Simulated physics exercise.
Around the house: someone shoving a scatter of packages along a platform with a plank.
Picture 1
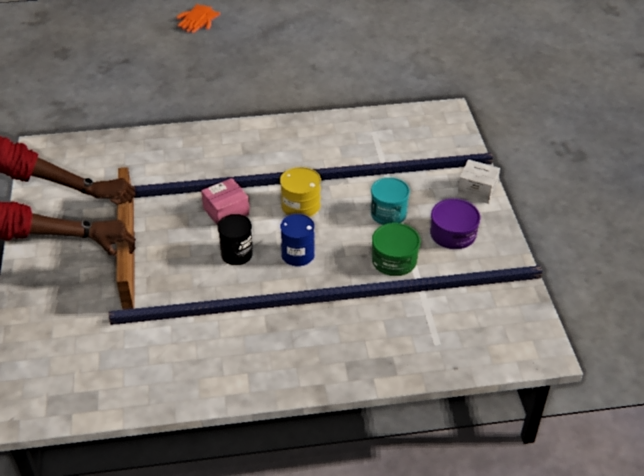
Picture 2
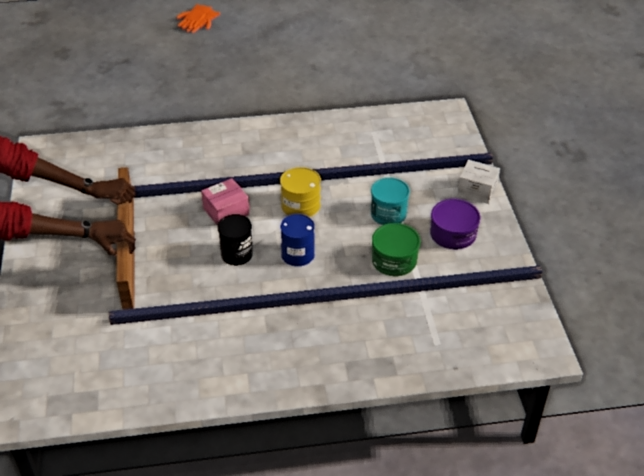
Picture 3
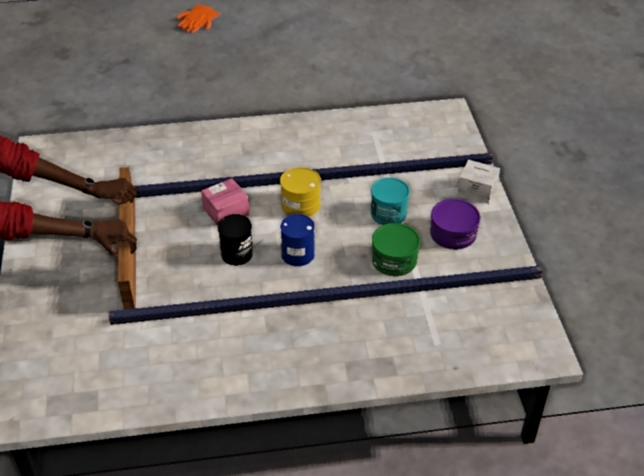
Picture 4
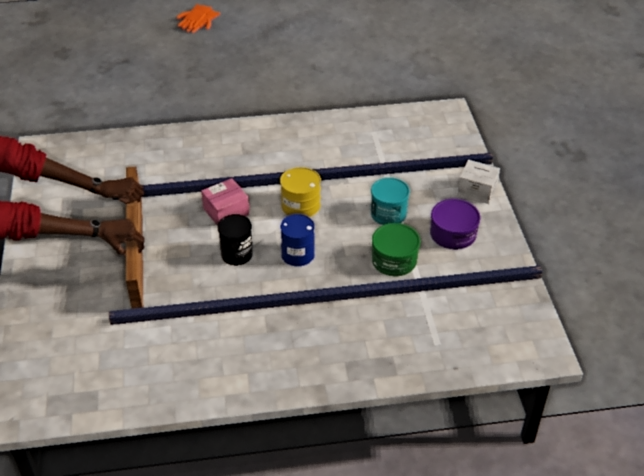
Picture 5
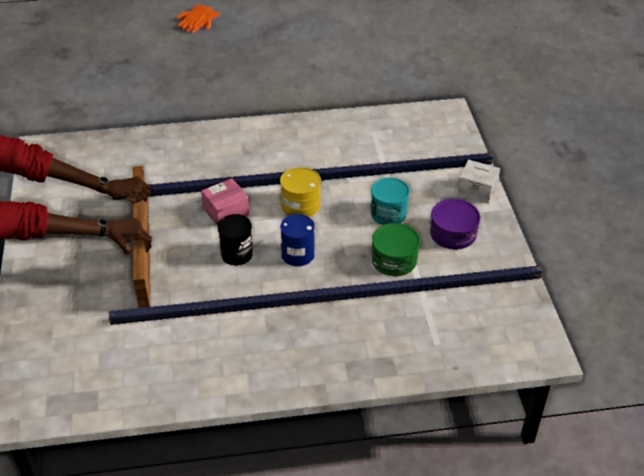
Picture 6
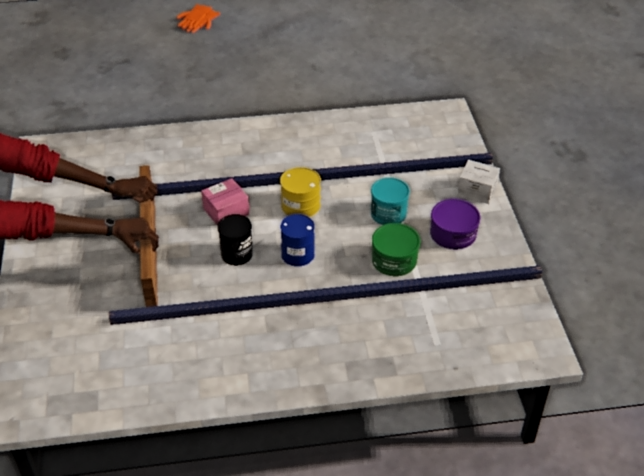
In this clip, two hands in red sleeves hold a wooden plank upright on a pale tabletop, at first still, then slide it slightly right between two dark rails, while the colourful containers and two small boxes remain motionless.
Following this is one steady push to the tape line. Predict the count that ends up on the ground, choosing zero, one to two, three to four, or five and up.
The fall count stays at nil.
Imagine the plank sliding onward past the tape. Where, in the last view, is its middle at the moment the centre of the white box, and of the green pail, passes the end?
The white box puts it at (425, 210), the green pail at (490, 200).
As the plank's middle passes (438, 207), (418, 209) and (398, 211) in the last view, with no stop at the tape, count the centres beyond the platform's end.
Per position: 2 / 0 / 0.
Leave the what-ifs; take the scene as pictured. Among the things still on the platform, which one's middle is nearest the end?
The white box ends nearest.
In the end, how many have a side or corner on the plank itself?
The answer is 2.
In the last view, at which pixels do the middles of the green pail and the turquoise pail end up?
The green pail stops around (479, 251); the turquoise pail around (447, 202).
Soon after, none off yet; white box at rest near (479, 182); purple pail at rest near (455, 224); turquoise pail at rest near (390, 202).
In the end, the number that fall off is zero.
